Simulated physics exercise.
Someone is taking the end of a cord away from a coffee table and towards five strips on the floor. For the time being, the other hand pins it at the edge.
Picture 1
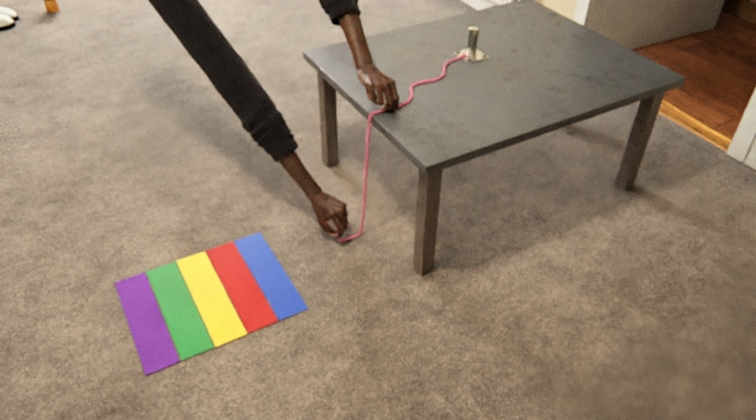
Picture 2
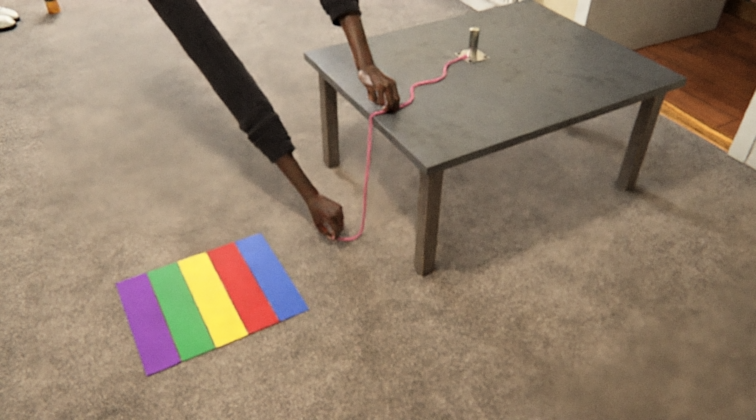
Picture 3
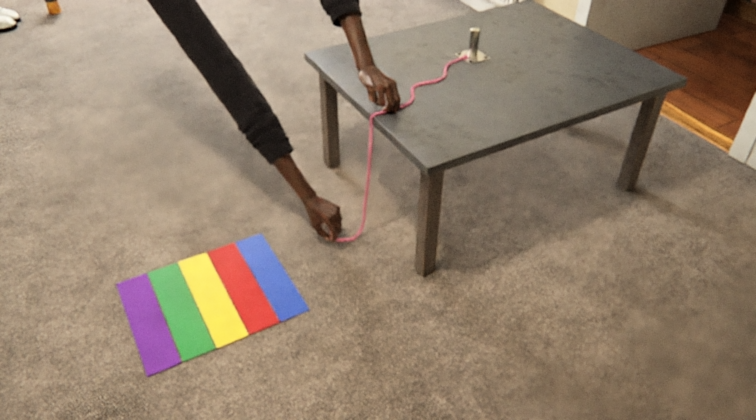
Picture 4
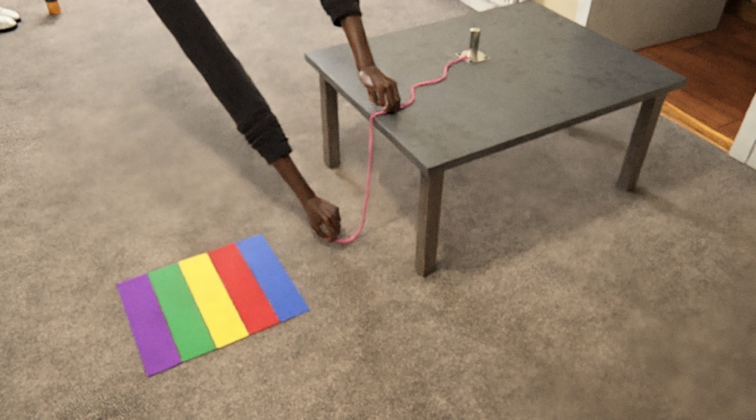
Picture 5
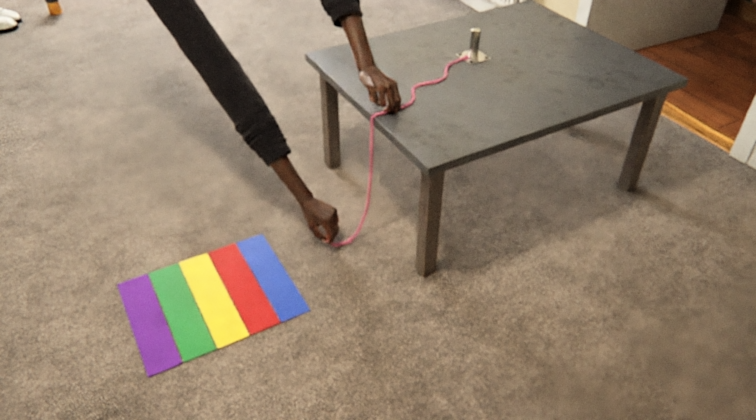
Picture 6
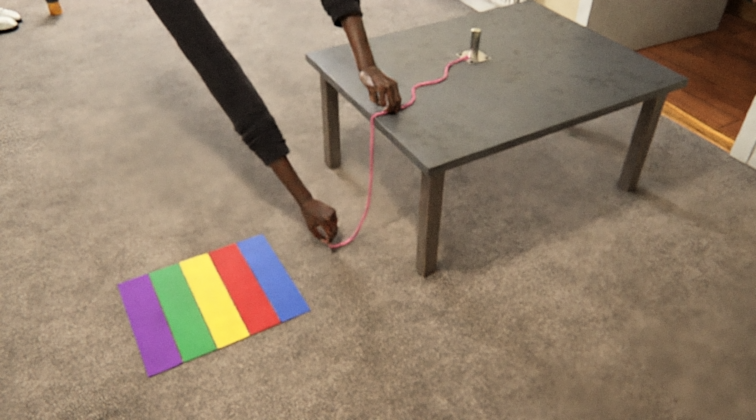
We see one hand pinning a pink cord at the edge of a gray coffee table while the other, near the floor, draws the cord's end slightly left, toward five colored strips running purple, green, yellow, red and blue.
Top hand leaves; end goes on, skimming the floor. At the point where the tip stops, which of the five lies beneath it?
The red strip lies beneath it.
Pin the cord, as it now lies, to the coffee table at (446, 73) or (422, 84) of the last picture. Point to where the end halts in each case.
Approximately (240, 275) and (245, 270), respectively.
Soon after, end near (276, 259); over blue.
Then, end near (250, 269); over red.
At full stretch, end near (235, 275); over red. It halts on the red strip.
